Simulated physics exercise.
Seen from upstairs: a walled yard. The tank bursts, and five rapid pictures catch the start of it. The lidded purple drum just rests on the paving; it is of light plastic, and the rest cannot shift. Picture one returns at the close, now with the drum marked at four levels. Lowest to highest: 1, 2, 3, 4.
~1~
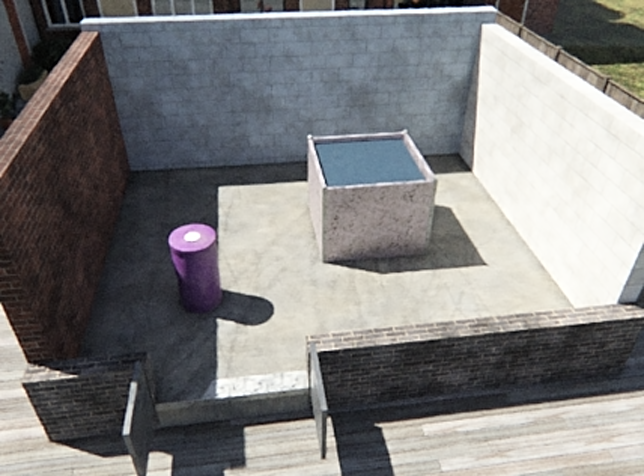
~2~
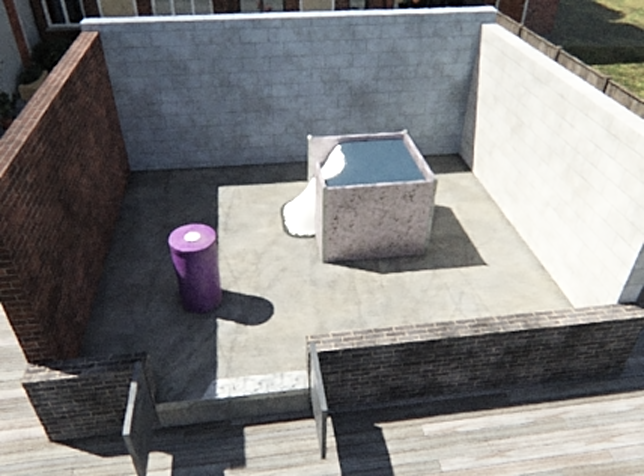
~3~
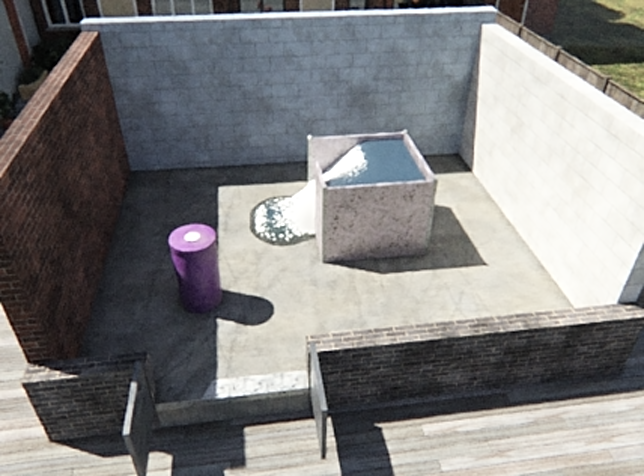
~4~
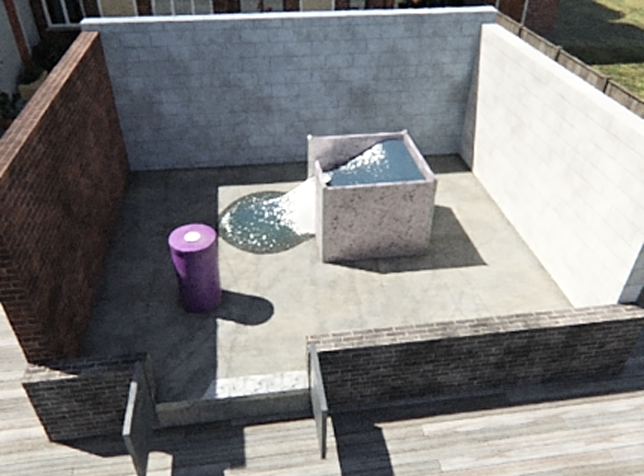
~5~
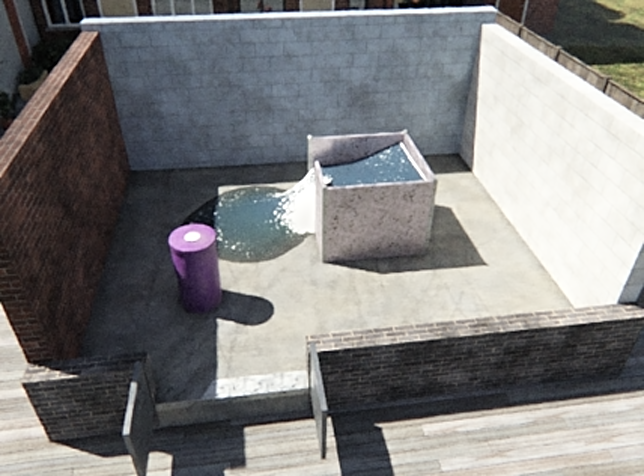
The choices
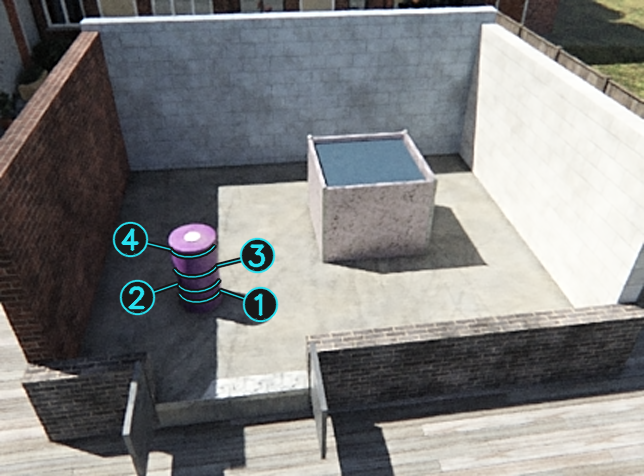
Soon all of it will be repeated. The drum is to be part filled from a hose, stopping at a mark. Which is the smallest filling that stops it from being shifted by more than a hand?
Choose 1.
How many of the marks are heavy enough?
All of them.
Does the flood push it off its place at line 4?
No, not at all.
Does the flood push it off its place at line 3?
No.
On the marked copy, 1 at (199, 301); 2 at (197, 291); 3 at (195, 276); 4 at (191, 256); from the bottom up 1, 2, 3, 4.
For line 1, it does not move.
For line 2, it does not move.
For line 3, it does not move.
For line 4, it does not move.
